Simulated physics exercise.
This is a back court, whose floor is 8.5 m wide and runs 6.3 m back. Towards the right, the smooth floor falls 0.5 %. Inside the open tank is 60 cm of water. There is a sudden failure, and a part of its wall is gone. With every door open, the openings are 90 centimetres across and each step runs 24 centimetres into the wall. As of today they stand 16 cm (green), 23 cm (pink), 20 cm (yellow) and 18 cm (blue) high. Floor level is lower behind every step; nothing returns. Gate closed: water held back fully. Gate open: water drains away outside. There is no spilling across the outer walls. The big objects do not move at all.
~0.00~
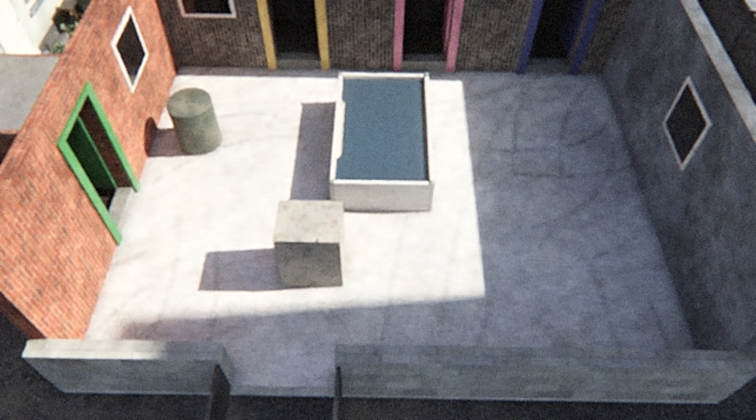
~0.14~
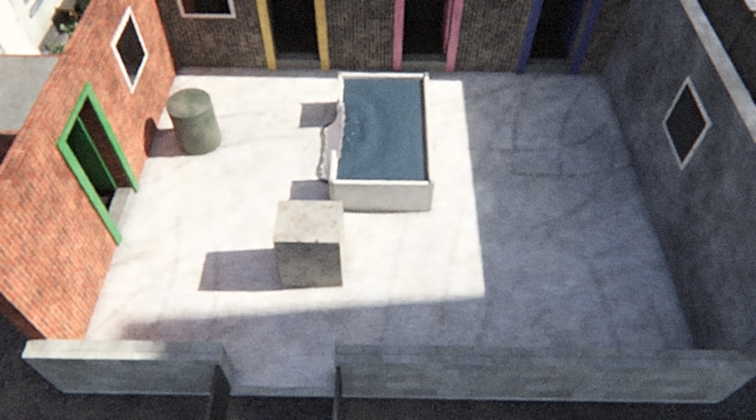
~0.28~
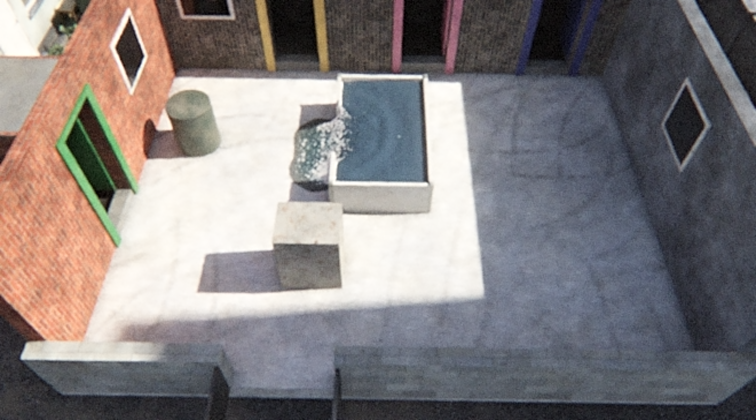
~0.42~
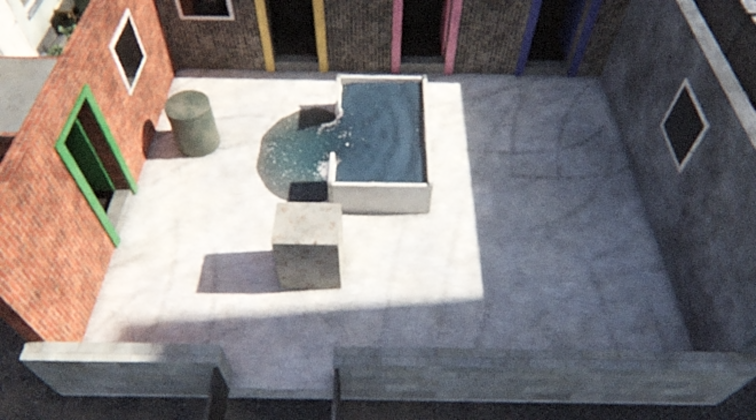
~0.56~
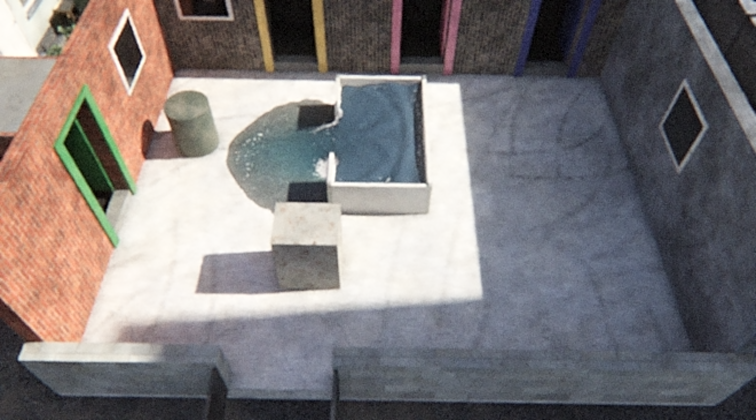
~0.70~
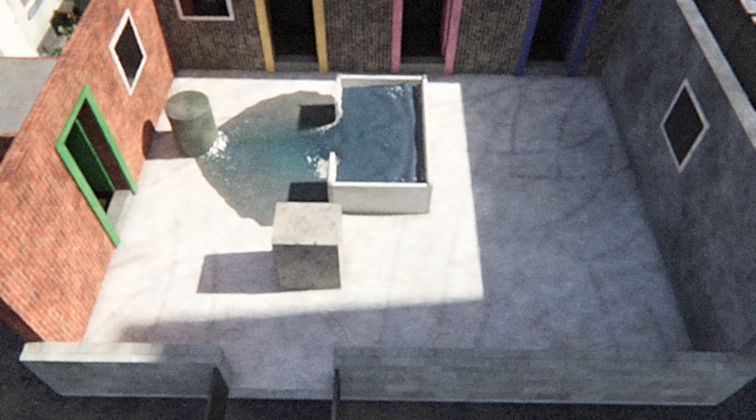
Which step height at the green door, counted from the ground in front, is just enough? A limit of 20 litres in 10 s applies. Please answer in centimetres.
A height of roughly 19 cm is just enough.
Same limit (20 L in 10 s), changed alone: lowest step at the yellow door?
For the yellow door, about 5.5 cm.
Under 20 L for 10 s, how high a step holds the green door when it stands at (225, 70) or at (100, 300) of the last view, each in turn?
You'd want about 17 cm there first, then about 8.5 cm.
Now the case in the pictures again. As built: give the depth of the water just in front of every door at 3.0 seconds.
Green door 19 cm, pink door 0 cm, yellow door 3 cm, blue door 0 cm.
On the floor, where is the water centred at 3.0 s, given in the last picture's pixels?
(275, 161) or so.
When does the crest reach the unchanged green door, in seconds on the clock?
Peak time: Around 2.0 s.
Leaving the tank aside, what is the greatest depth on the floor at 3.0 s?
31 cm.
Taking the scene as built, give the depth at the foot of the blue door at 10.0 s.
About 2.5 centimetres deep.
After 1.4 s water covers 20 % of the floor, deepest (34 cm) near (222, 147); it has not reached the green door.
After 3.0 s water covers 30 % of the floor, deepest (31 cm) near (75, 368); 19 cm at the green door, 34 litres in over its 16 cm step.
After 10.0 s water covers 80 % of the floor, deepest (10 cm) near (680, 353); 8 cm at the green door, 39 litres in over its 16 cm step.
At the green door as built, the water arrived by 1.5 s and peaked near 26 cm at 2.0 s.
Run again over the same 10 s with other heights there, 32 litres in over 17 cm, 5 litres over 23.5 cm. The limit of 20 litres is kept from about 19 cm up.
